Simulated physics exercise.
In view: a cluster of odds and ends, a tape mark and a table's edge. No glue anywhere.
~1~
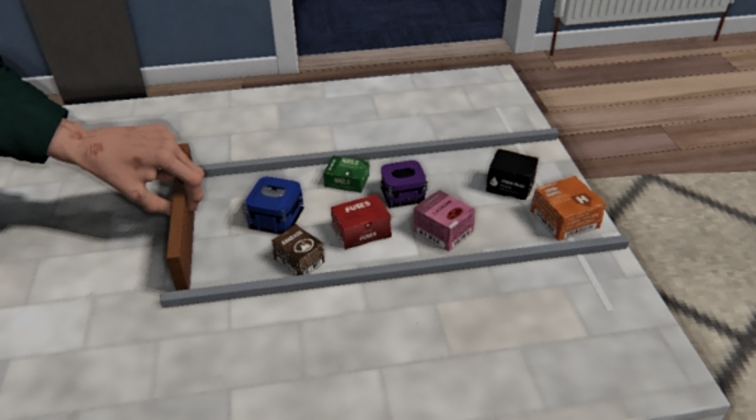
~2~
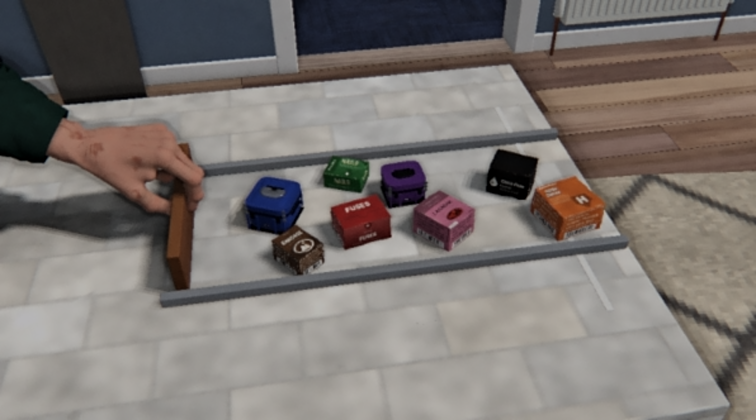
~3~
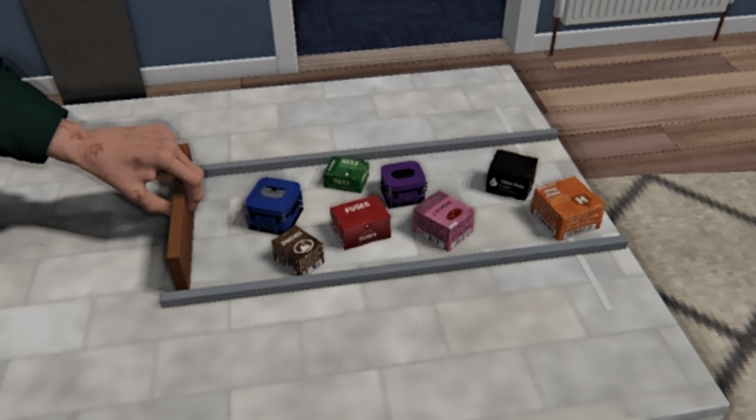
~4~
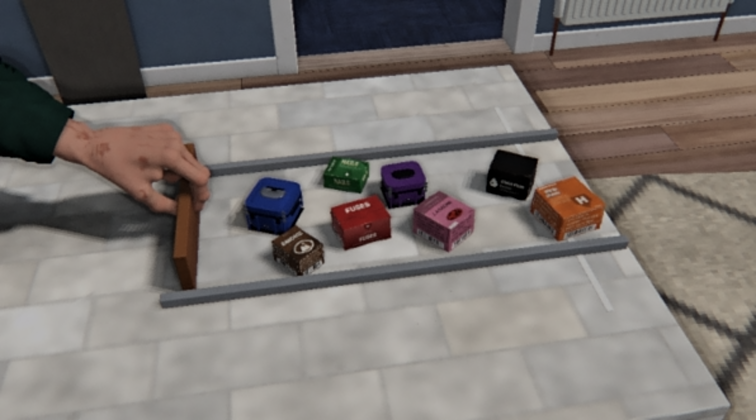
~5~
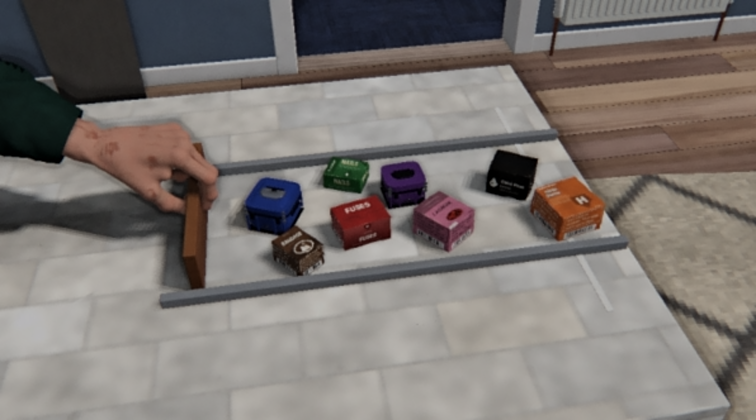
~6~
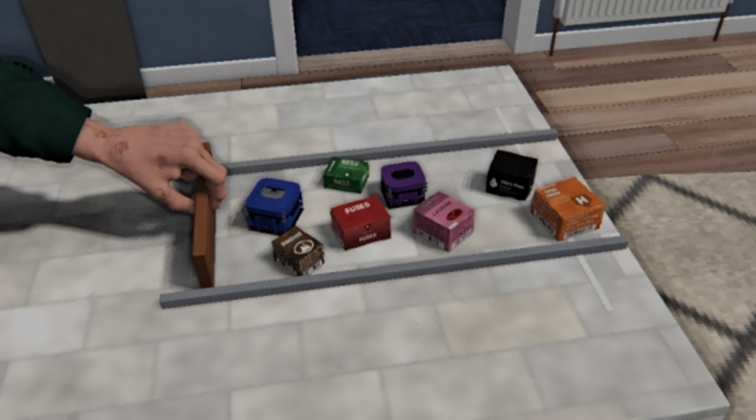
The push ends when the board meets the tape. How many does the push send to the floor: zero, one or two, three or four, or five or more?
In the end the number that fall off is three or four.
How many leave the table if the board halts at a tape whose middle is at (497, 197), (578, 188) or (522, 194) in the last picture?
It would be 1, 8 and 2.
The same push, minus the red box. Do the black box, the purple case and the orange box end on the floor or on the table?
The black box drops off, the purple case tumbles off, the orange box comes down.
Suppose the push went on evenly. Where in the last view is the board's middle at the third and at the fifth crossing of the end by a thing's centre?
Near (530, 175) and (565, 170).
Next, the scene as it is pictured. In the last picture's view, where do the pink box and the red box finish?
Near (618, 214) and (575, 192).
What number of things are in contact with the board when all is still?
It touches 4.
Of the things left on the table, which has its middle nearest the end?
It is the pink box.
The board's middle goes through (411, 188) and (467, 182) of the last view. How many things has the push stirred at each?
7 and 8.
Early on, none off yet; orange box at rest near (567, 209); black box at rest near (512, 176); pink box at rest near (444, 221).
A while later, none off yet; orange box at rest near (567, 209); black box travelled about its own width near (541, 171); pink box travelled about its own width near (509, 228).
Finally, the number that fall off is three or four; lost, purple case, black box and orange box.
